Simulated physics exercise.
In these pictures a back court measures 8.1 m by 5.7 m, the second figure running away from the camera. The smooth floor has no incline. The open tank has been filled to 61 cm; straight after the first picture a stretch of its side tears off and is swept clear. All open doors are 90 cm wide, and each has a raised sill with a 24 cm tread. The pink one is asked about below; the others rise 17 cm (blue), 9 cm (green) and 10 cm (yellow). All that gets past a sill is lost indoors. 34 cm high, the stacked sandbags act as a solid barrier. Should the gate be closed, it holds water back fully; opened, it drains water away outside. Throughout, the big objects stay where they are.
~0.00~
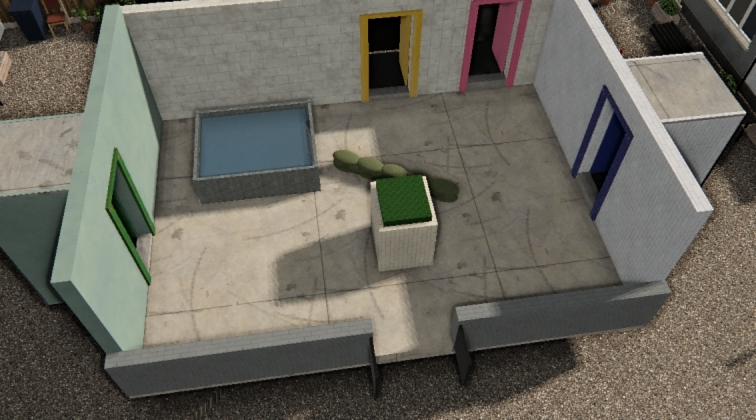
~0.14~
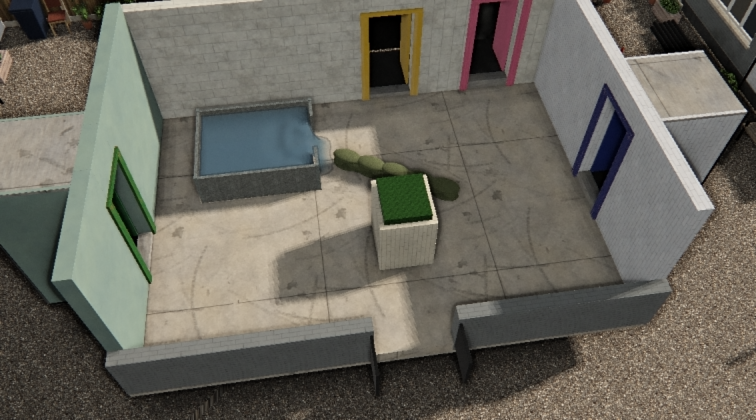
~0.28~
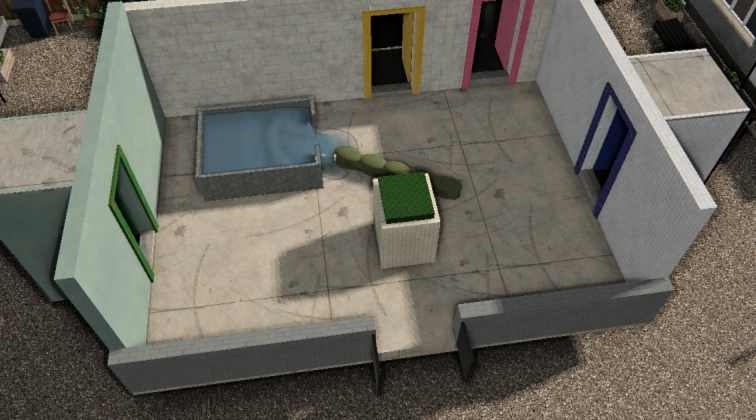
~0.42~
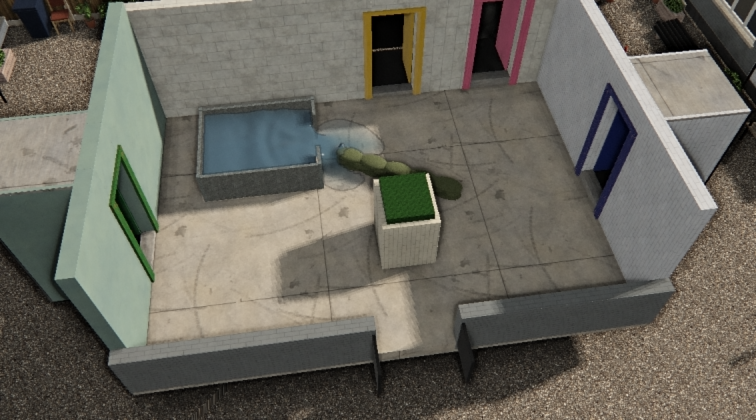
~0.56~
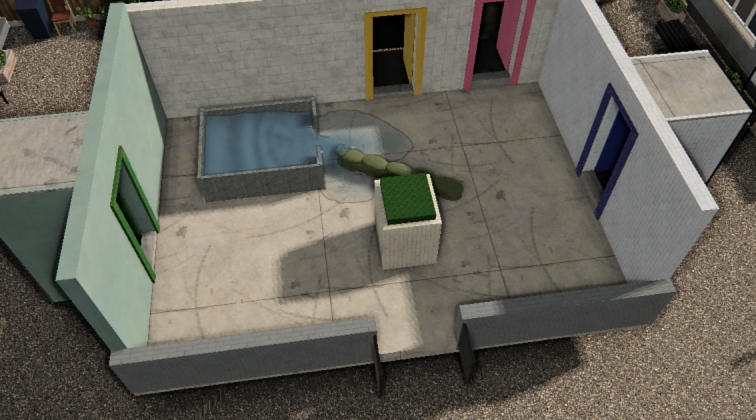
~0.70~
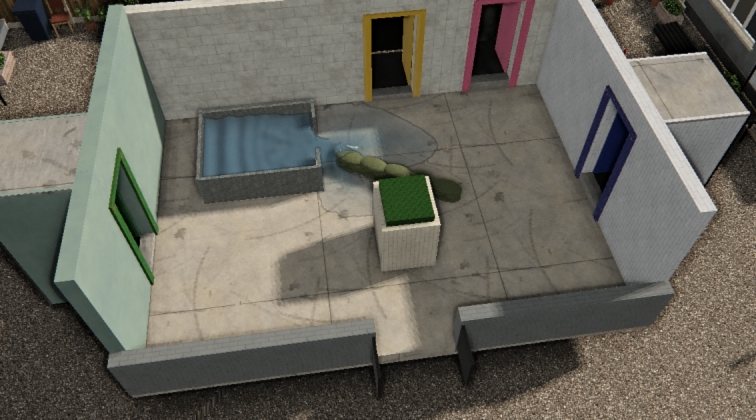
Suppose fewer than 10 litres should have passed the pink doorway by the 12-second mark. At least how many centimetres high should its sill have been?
I would say at least 11 cm.
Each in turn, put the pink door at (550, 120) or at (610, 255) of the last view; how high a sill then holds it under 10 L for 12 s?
19 and 7.5 cm.
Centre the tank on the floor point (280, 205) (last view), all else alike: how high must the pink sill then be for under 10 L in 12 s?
A height near 6.5 cm.
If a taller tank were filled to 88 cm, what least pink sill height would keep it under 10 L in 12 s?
I'd say close to 18 cm.
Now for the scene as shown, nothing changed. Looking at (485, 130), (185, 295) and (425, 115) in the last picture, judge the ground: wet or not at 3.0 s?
First wet through, second bone-dry, third wet through.
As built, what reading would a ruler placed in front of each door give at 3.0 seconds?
Door by door, in centimetres - blue 3, green 0, yellow 14, pink 8.
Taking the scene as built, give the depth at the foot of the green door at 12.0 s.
About 5.0 cm.
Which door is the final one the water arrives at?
That would be the green door.
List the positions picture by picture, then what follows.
In the first frame, still water, 61 cm deep, in the open tank at (255, 141); the pink door at (492, 52) is dry.
In the second frame, water pours out at (314, 149) and has run 0.2 m, to (328, 169); about 6 cm deep outside, 61 cm at the back.
In the third frame, water pours out at (316, 148) and has run 0.8 m, to (355, 147); about 11 cm deep outside, 61 cm at the back.
In the fourth frame, water pours out at (316, 148) and has run 1.3 m, to (379, 149); about 7 cm deep outside, 61 cm at the back.
In the fifth frame, water pours out at (317, 149) and has run 1.8 m, to (407, 149); about 4 cm deep outside, 61 cm at the back.
In the sixth frame, water pours out at (316, 150) and has run 2.3 m, to (432, 148); about 4 cm deep outside, 55 cm at the back; 2.1 m in a straight line remain to the pink door at (495, 52).
After 1.4 s water covers 25 % of the floor, deepest (46 cm) near (336, 163); it has not reached the pink door.
After 3.0 s water covers 45 % of the floor, deepest (28 cm) near (533, 93); 8 cm at the pink door, 0 litres in over its 20 cm sill.
After 12.0 s water covers 95 % of the floor, deepest (8 cm) near (586, 216); 5 cm at the pink door, 0 litres in over its 20 cm sill.
At the pink door as built, the water arrived by 1.6 s and peaked near 14 cm at 5.6 s.
With a sill of 9.5 cm, 18 litres would have come in within the 12 s; with 13 cm, 4 litres. So under 10 litres takes about 11 cm.
